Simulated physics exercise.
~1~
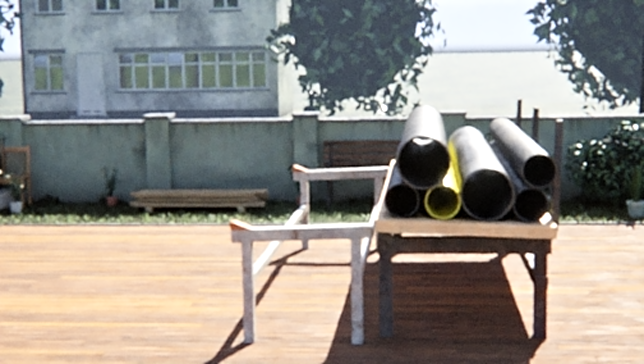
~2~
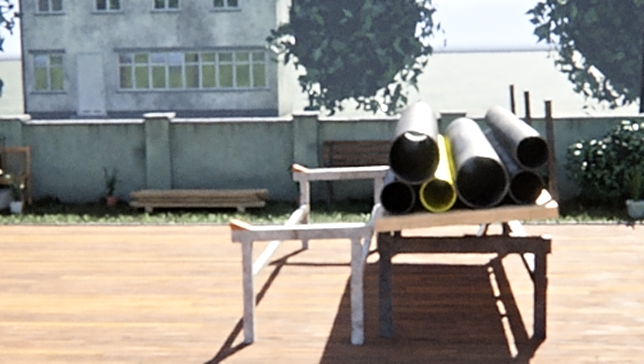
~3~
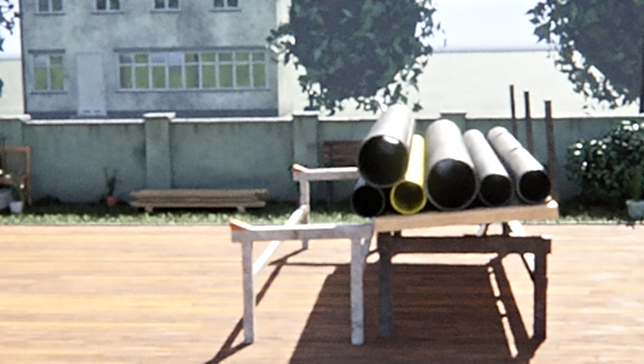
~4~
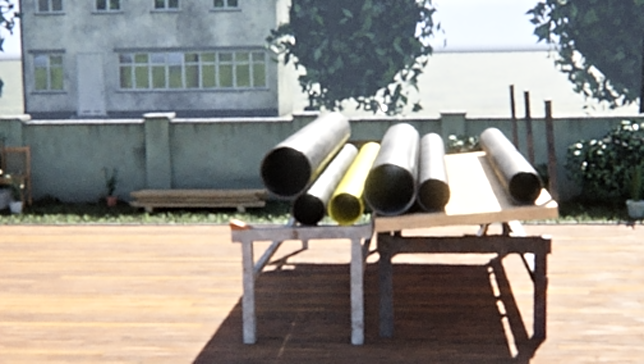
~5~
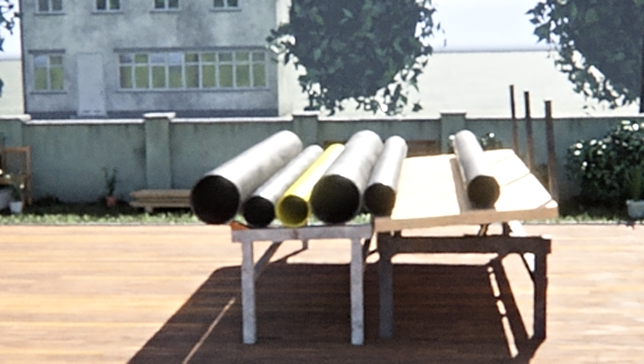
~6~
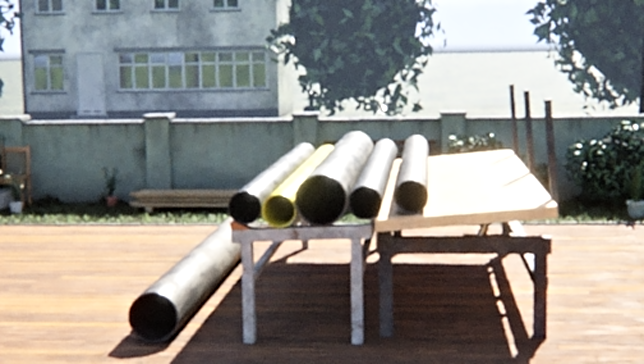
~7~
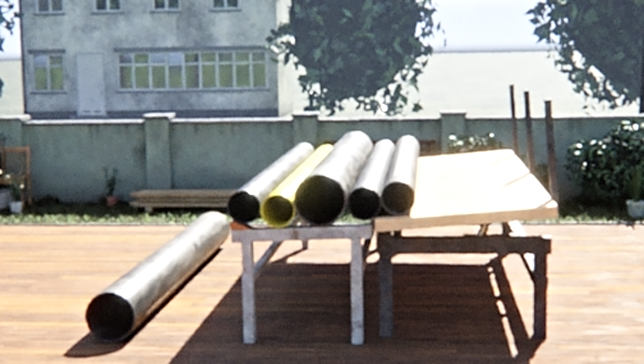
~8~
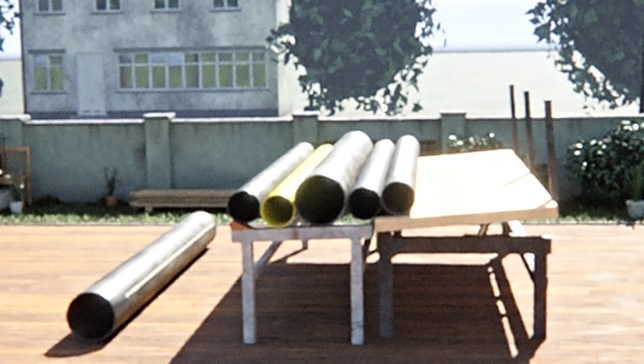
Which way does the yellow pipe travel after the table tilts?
The yellow pipe moves to the left, rolling from the table onto the rack beside it.
